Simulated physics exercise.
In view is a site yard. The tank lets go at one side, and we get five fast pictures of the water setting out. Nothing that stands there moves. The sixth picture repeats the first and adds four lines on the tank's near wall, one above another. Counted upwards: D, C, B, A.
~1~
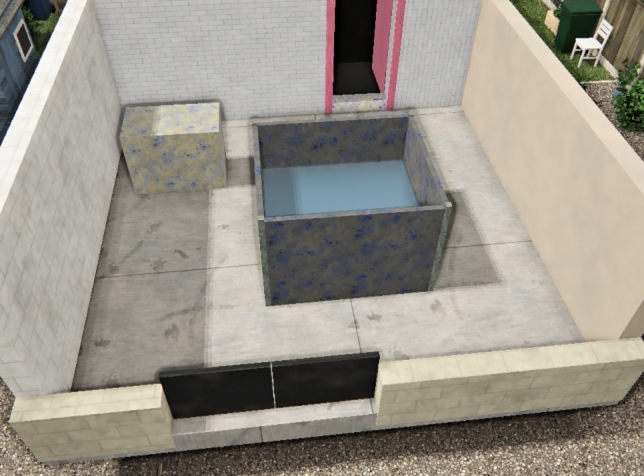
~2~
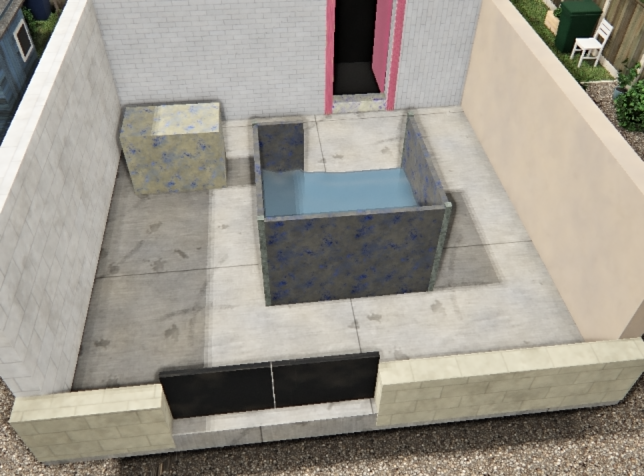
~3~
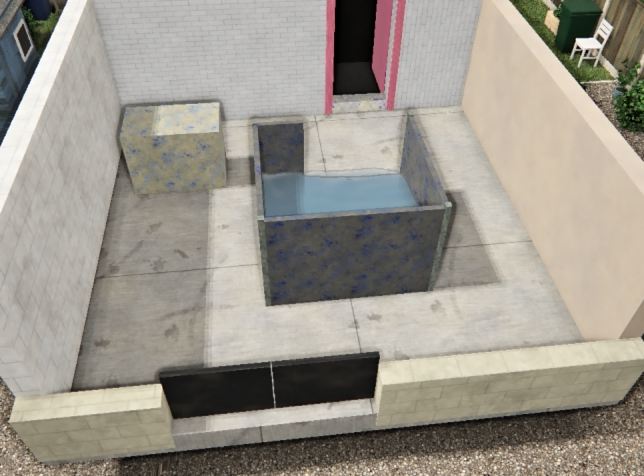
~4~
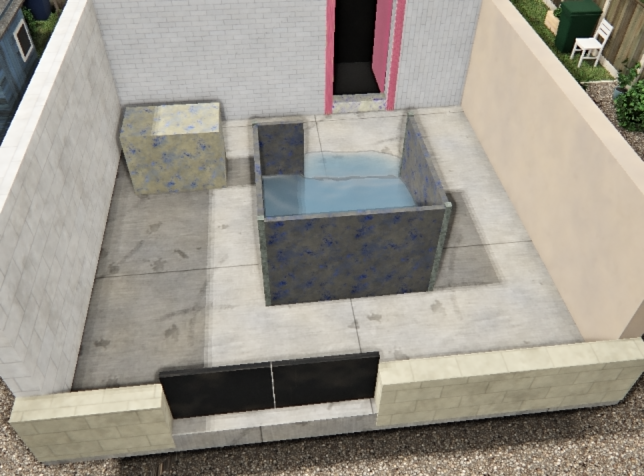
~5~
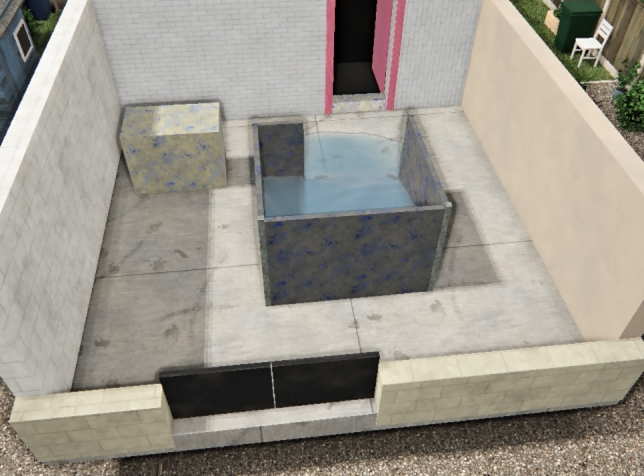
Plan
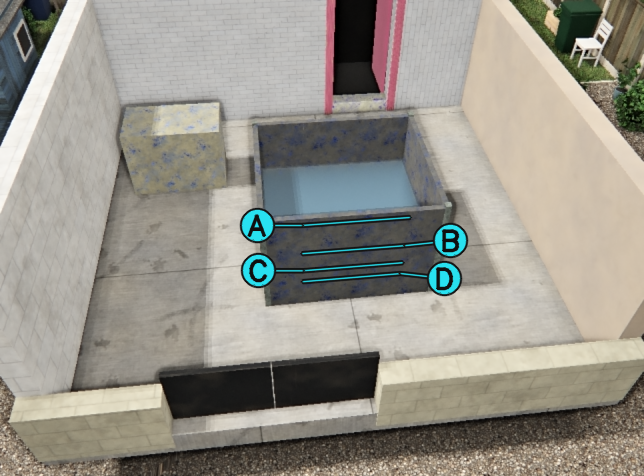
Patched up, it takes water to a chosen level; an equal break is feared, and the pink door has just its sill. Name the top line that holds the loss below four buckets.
D.
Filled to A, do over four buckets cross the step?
Yes, that goes wrong.
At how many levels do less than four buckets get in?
One of the four.
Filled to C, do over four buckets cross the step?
Yes, that goes wrong.
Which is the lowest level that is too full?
That is level C.
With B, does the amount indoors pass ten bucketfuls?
Yes, it does.
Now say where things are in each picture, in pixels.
Water in the tank at rest, its middle at (342, 205); foot of the pink doorway at (359, 112); shut gate at (272, 370).
Water covers 1 % of the ground, its front hidden from here.
Water covers 4 % of the ground, its front hidden from here.
Water covers 8 % of the ground, its front hidden from here.
Water covers 13 % of the ground, its front hidden from here.
On the marked copy, A at (356, 221); B at (354, 249); C at (353, 266); D at (352, 277); from the bottom up D, C, B, A.
If A is chosen, dozens of bucketfuls pour in.
If B is chosen, dozens of bucketfuls pour in.
If C is chosen, about 8 bucketfuls get in.
If D is chosen, a bucket or two gets in.
